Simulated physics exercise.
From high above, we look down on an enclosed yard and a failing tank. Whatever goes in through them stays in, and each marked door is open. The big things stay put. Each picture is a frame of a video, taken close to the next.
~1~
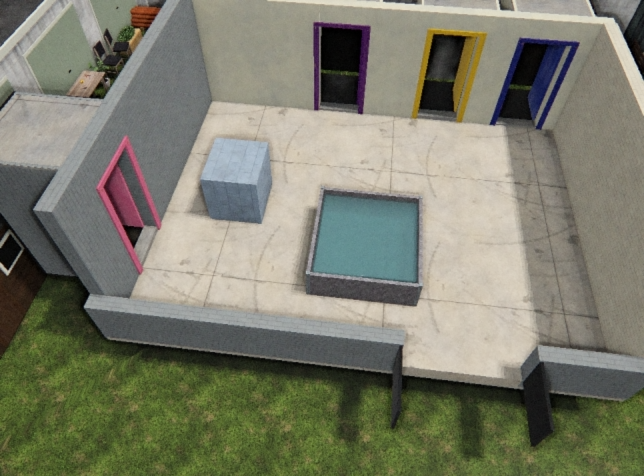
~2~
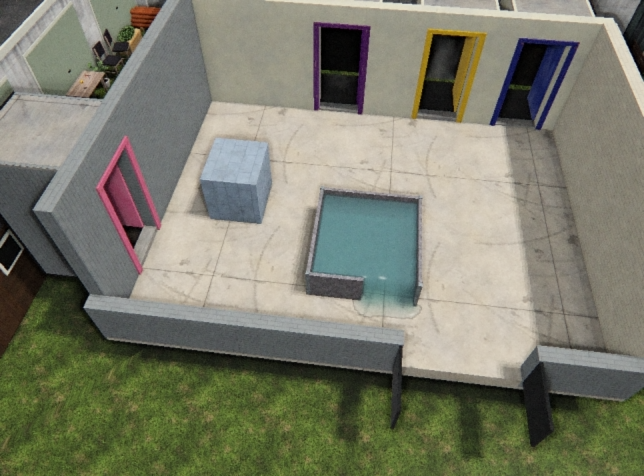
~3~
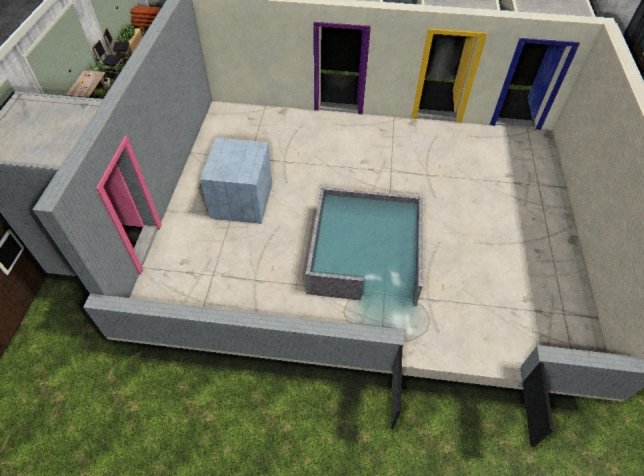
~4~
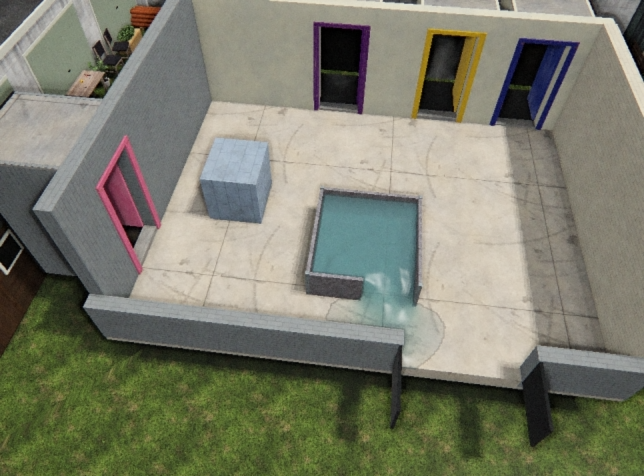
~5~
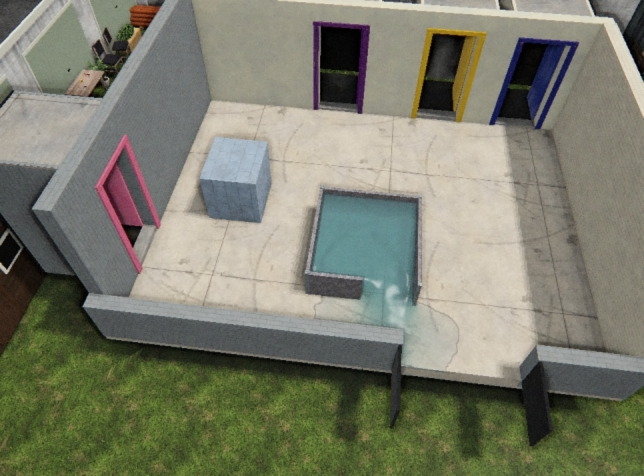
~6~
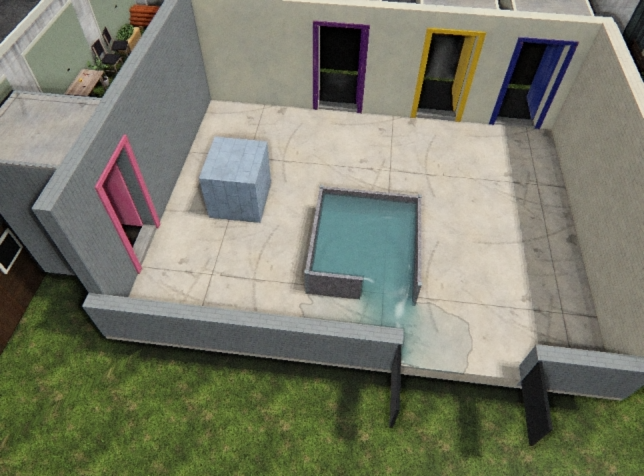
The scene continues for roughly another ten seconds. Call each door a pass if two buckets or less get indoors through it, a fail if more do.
Pink door: Pass, purple door: Pass, yellow door: Pass, blue door: Pass.
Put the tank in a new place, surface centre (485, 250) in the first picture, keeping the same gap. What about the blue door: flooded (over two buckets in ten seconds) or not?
Blue: Overshoots.
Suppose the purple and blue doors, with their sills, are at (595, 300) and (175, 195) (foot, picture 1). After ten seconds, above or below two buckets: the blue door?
The blue one falls short.
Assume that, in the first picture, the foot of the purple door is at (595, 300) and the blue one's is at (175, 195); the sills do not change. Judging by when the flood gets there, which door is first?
I'd say the one in pink is reached first.
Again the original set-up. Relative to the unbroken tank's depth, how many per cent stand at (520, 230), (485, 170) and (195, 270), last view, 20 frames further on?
About 0, 0 and 4 percent, in that order.
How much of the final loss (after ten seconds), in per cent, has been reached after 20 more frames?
Approximately 60 %.
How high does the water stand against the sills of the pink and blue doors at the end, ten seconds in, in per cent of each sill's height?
The first is near 40 per cent, the second near 0 per cent.
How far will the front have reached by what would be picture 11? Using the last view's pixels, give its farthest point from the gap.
The flood front should get to about (217, 329).
A moment on, water covers 10 % of the floor; the pink door not reached, the purple door not reached, the yellow door not reached, the blue door not reached.
Next, water covers 15 % of the floor; the pink door not reached, the purple door not reached, the yellow door not reached, the blue door not reached.
Then, water covers 25 % of the floor; the pink door wet at the sill, nothing in, the purple door not reached, the yellow door not reached, the blue door not reached.
Later, water covers 35 % of the floor; the pink door under two buckets in, the purple door not reached, the yellow door not reached, the blue door not reached.
In the end, water covers 40 % of the floor; the pink door under two buckets in, the purple door wet at the sill, nothing in, the yellow door not reached, the blue door not reached.
